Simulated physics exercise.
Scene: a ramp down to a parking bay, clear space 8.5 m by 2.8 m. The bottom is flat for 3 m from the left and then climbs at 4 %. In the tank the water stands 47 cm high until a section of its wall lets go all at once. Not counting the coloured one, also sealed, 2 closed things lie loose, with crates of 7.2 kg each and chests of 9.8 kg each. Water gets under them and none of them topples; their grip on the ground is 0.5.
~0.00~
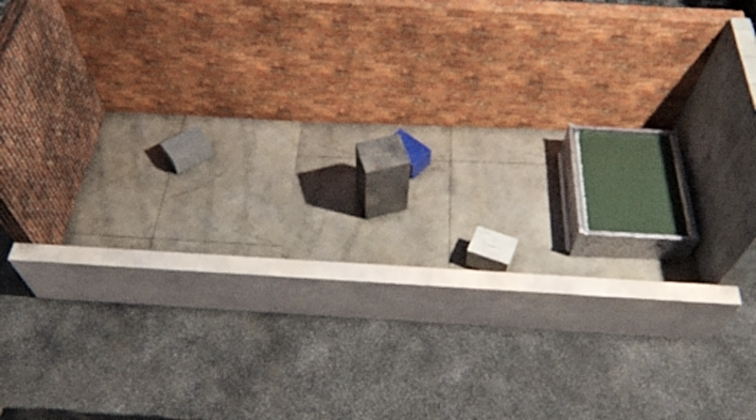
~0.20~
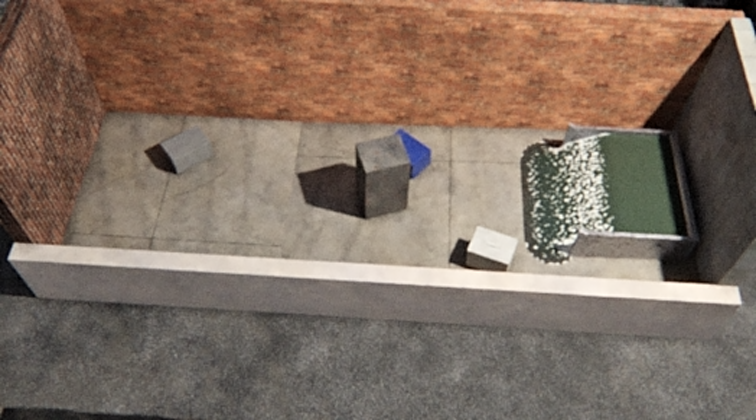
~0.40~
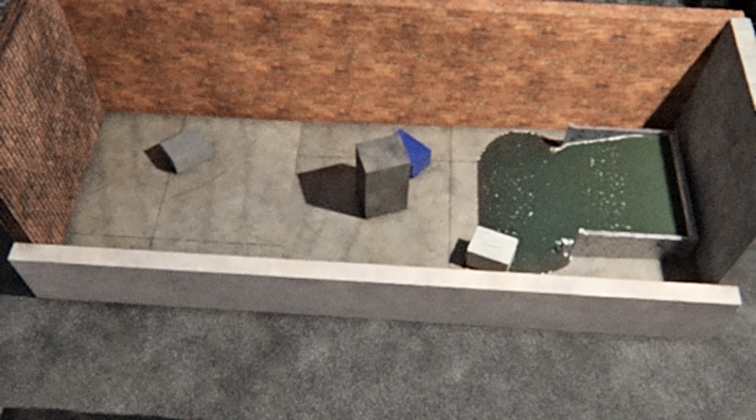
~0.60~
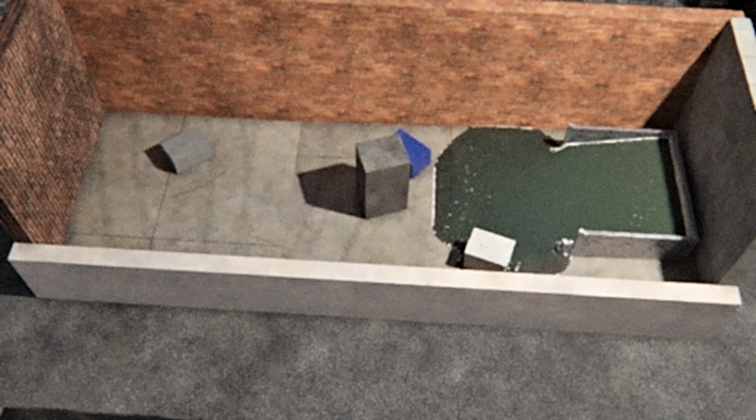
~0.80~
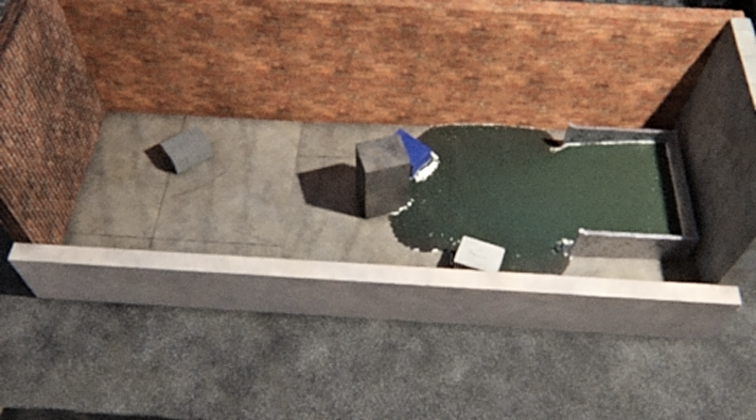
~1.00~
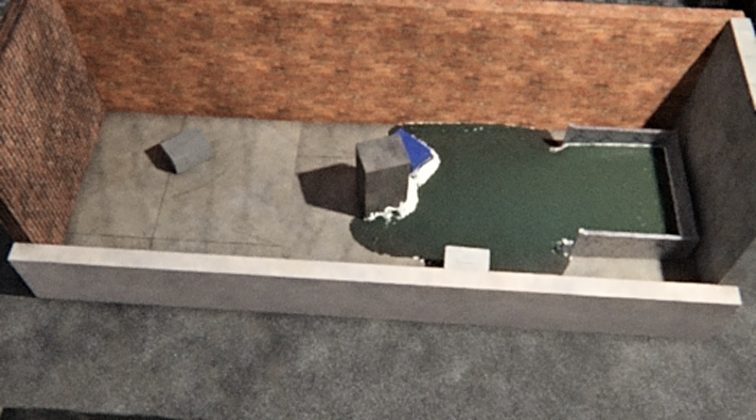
The clip shows dark green water pouring from a raised tank on the right and spreading left across a walled floor, shifting a pale box toward the front wall, then reaching a blue object and a tall grey block.
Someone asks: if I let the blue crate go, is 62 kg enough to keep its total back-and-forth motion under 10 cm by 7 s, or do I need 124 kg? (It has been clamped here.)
You need 124 kg.
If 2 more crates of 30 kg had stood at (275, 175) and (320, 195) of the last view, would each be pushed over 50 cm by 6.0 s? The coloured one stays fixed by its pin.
Within, within.
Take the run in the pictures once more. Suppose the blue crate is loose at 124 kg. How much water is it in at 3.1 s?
Something like 11 centimetres.
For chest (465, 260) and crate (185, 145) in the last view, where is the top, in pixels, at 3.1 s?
Around (174, 208) and (139, 154).
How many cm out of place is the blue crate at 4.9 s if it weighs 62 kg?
About 60 cm.
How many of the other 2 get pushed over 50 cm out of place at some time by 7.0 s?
The number is 2.
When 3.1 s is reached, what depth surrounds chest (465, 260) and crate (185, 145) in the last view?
6 and 4 cm.
After 1.4 s the blue crate would be 2 cm from its start with 62 kg and 0 cm from its start with 124 kg; 14 cm of water round it then.
After 3.1 s the blue crate would be 61 cm from its start with 62 kg and 0 cm from its start with 124 kg; 11 cm of water round it then.
After 4.9 s the blue crate would be 61 cm from its start with 62 kg and 0 cm from its start with 124 kg; 6 cm of water round it then.
After 7.0 s the blue crate would be 61 cm from its start with 62 kg and 0 cm from its start with 124 kg; 4 cm of water round it then.
